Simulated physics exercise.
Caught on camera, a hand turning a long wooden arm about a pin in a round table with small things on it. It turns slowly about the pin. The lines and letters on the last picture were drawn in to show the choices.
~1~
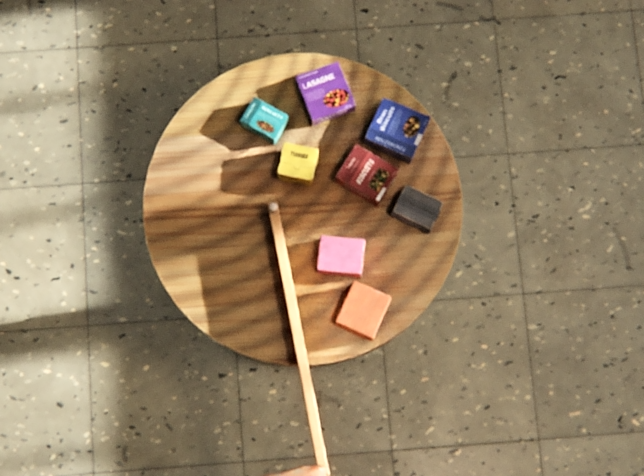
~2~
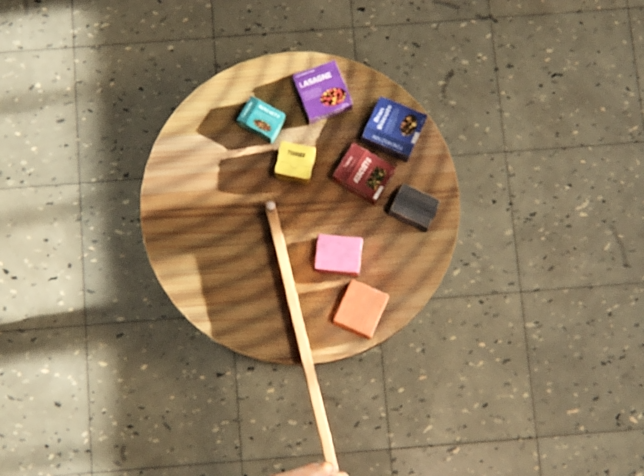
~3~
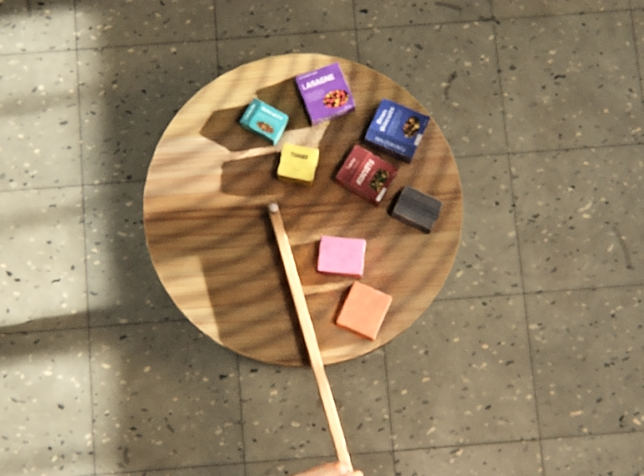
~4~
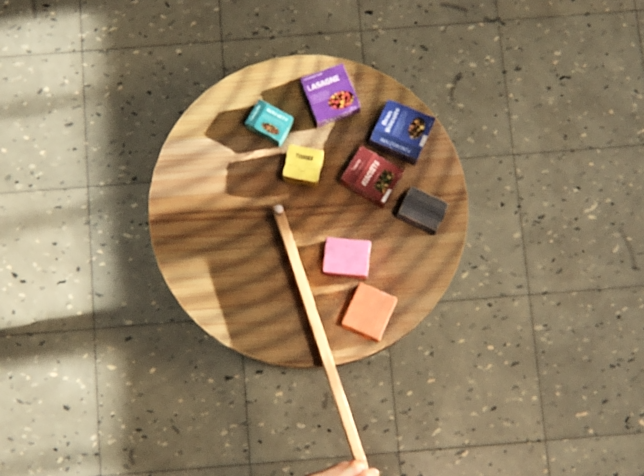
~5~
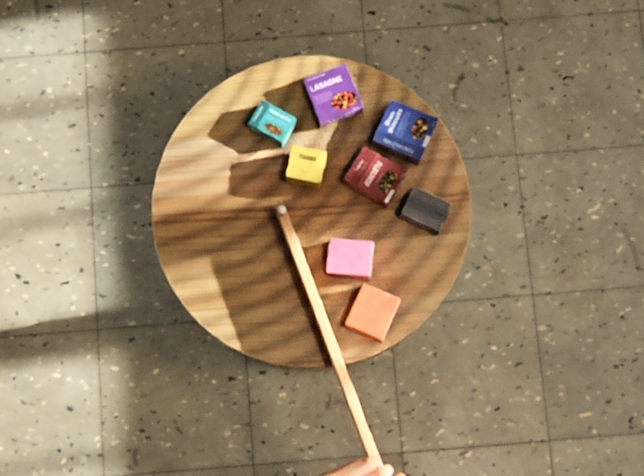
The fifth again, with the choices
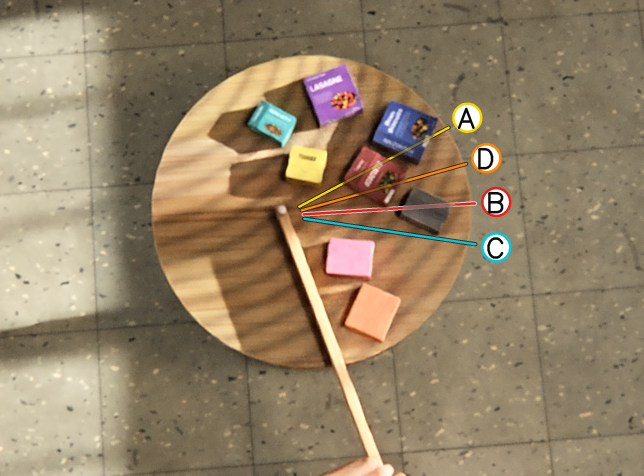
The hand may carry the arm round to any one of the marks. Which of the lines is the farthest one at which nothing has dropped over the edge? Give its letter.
Up to line D.
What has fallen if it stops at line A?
The blue packet goes over.
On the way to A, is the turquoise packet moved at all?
By then, no.
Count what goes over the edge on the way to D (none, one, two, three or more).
In all, none.
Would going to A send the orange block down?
By then, no.
On the marked copy, A at (374, 167); B at (390, 209); C at (390, 231); D at (384, 187).
With D. Early on, arm (370, 281); orange block (414, 284); pink block (367, 247).
Further on, arm (393, 227); blue packet (405, 127); grey box (427, 171).
At the end, arm (389, 183); blue packet (389, 82); grey box (409, 117); nothing has fallen.
As for the rest, A drops the blue packet; B is safe but short; C is safe but short.
